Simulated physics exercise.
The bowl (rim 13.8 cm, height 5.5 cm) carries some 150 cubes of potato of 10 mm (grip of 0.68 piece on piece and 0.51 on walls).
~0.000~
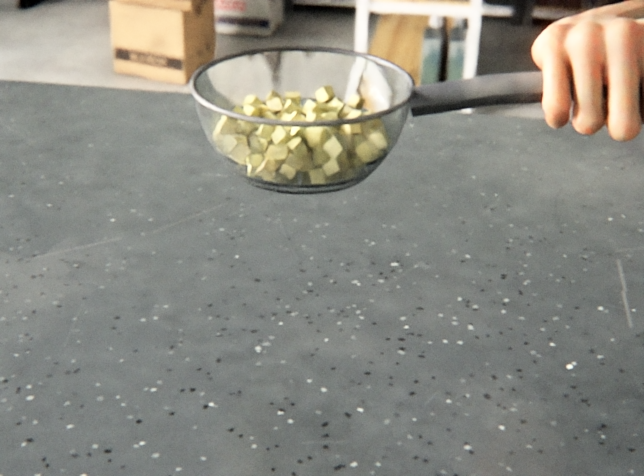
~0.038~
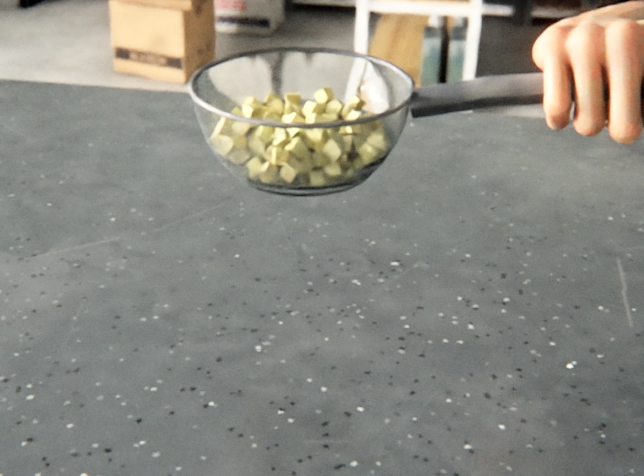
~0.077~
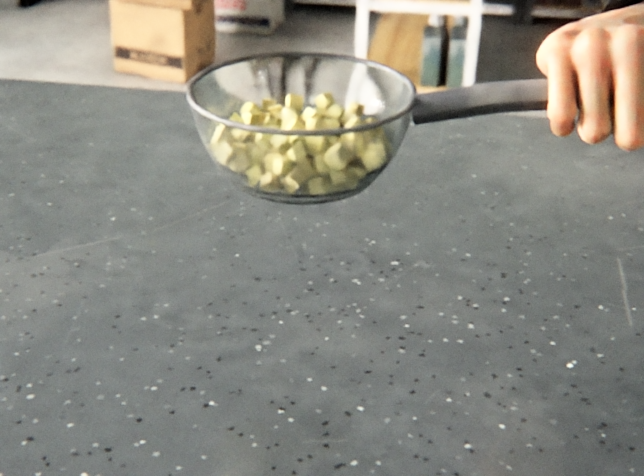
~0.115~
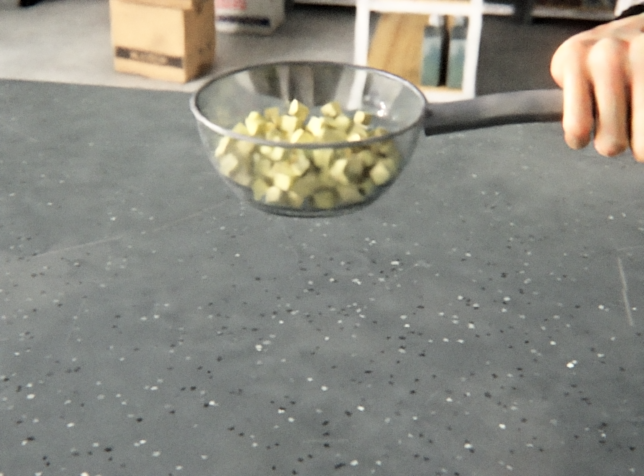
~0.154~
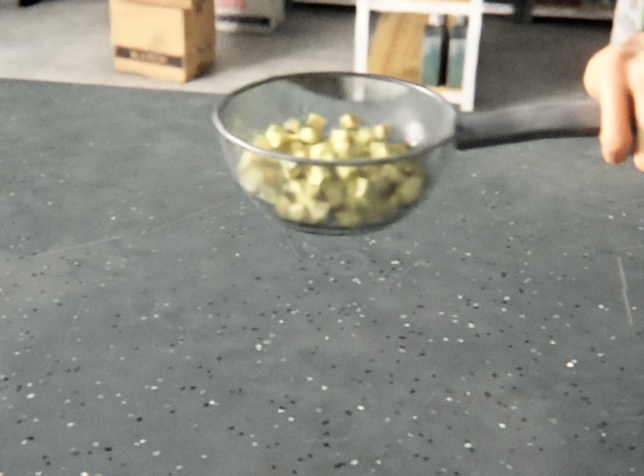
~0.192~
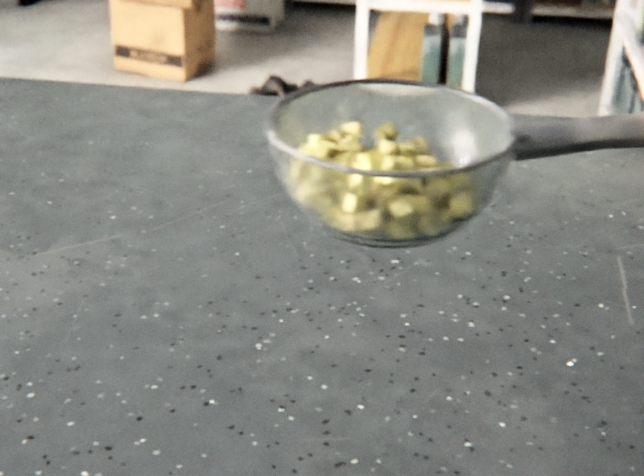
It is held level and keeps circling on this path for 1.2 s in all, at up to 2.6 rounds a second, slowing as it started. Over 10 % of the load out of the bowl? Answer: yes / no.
Answer: Yes.
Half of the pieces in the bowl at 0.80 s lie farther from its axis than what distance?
Pretty close to 5.0 cm, I think.
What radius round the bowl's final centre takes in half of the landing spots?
Distance: Around 28 centimetres.
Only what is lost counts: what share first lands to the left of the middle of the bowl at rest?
Something like 50 in a hundred.
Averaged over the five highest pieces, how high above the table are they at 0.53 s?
I'd say some 18 cm.
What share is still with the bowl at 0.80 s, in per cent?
Roughly 65 per cent, I'd say.
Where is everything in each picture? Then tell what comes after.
Bowl at (303, 137); tilt 0 degrees; moved 0.0 cm; top of the load at (253, 105), in the first frame.
Bowl at (302, 139); tilt 0 degrees; moved 0.4 cm; top of the load at (252, 106), in the second frame.
Bowl at (302, 146); tilt 0 degrees; moved 1.5 cm; top of the load at (251, 111), in the third frame.
Bowl at (309, 160); tilt 0 degrees; moved 3.4 cm; top of the load at (256, 122), in the fourth frame.
Bowl at (335, 177); tilt 0 degrees; moved 5.9 cm; top of the load at (277, 134), in the fifth frame.
Bowl at (387, 188); tilt 0 degrees; moved 8.6 cm; top of the load at (349, 145). Its speed is now 1.00 m/s, in the sixth frame.
Then, at 0.53 s, bowl 90 %, in the air 10 %; middle of the pieces not yet landed near (287, 128).
After 0.80 s, fallen in front of where it stops 10 %, bowl 65 %, fallen left of where it stops 5 %, in the air 15 %; middle of the pieces not yet landed near (449, 97).
Then, at 1.06 s, fallen right of where it stops 5 %, fallen behind where it stops 10 %, fallen in front of where it stops 10 %, bowl 50 %, fallen left of where it stops 15 %, in the air 10 %; middle of the pieces not yet landed near (451, 196).
After 1.30 s, fallen right of where it stops 10 %, fallen behind where it stops 10 %, fallen in front of where it stops 15 %, bowl 45 %, fallen left of where it stops 15 %; middle of the pieces not yet landed near (517, 153).
By 1.8 s all is still; fallen right of where it stops 10 %, fallen behind where it stops 10 %, fallen in front of where it stops 15 %, bowl 45 %, fallen left of where it stops 15 %.
